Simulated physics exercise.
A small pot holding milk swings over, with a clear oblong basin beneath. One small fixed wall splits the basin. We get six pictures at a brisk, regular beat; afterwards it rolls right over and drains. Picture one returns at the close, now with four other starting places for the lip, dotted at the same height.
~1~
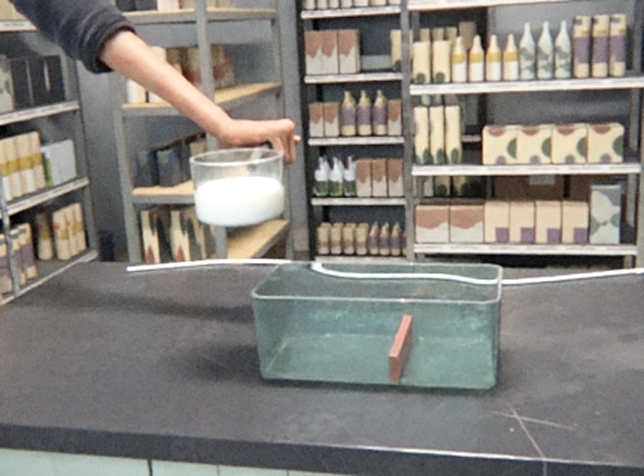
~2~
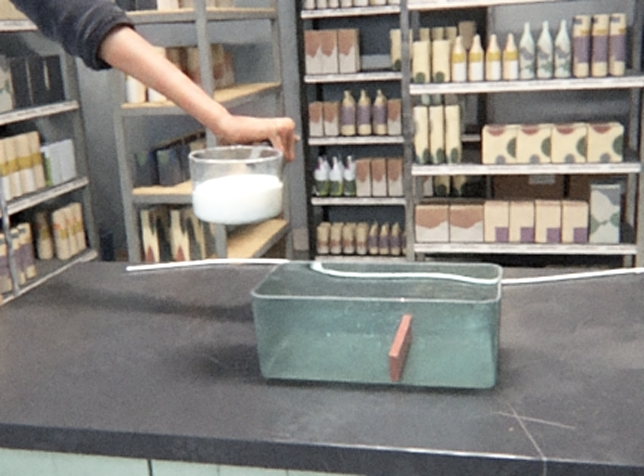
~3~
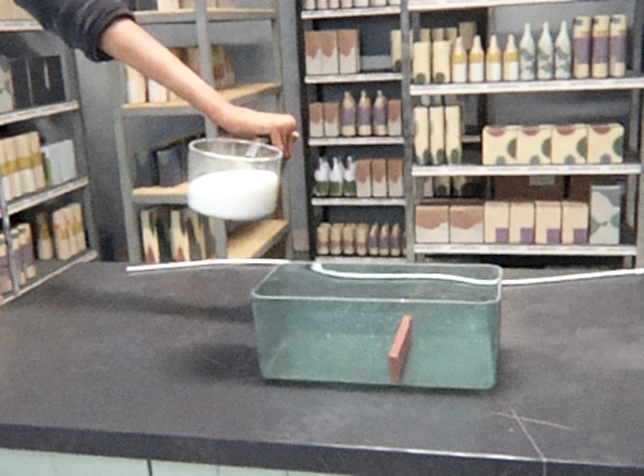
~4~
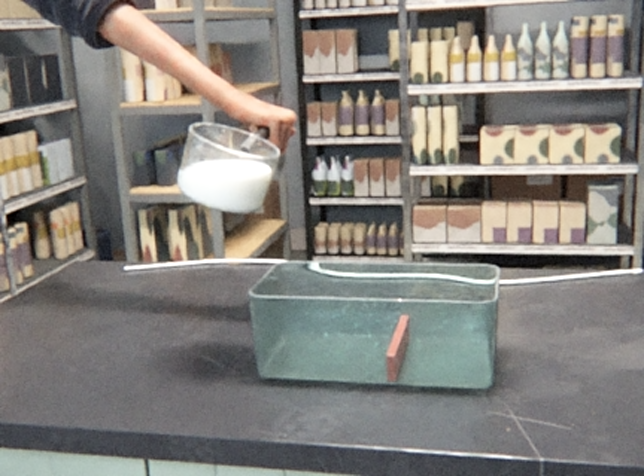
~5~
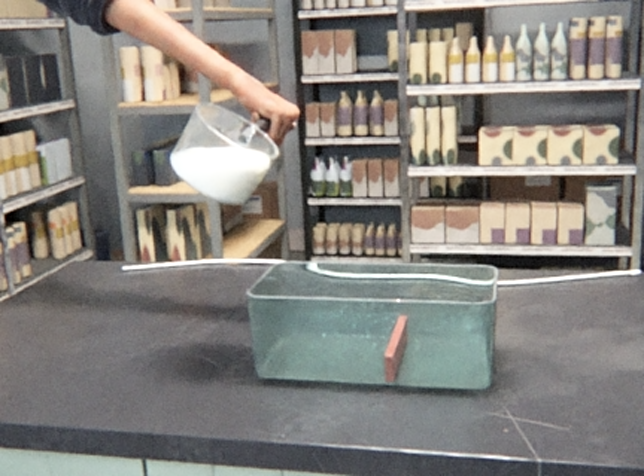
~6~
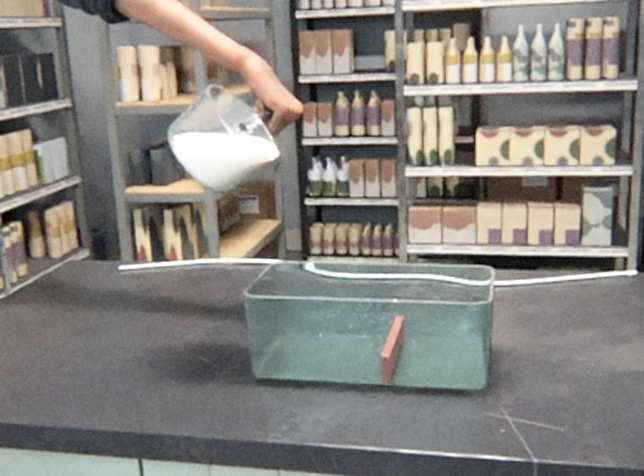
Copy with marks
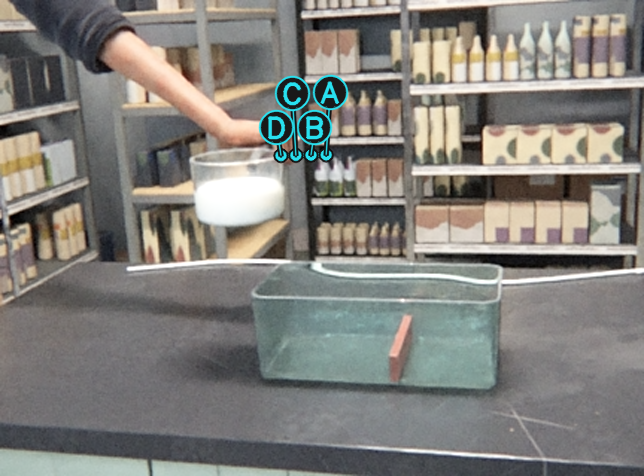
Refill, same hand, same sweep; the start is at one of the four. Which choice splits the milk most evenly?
Place B does it best.
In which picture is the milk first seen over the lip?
Picture 6.
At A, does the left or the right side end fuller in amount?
The right side.
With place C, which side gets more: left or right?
The left side.
On the marked copy, A at (326, 154); B at (310, 155); C at (295, 155); D at (281, 155).
For place A, about 15 % ends left of the wall and 83 % right of it.
For place B, about 43 % ends left of the wall and 54 % right of it.
For place C, about 86 % ends left of the wall and 12 % right of it.
For place D, about 90 % ends left of the wall and 7 % right of it; 3 % is lost outside.
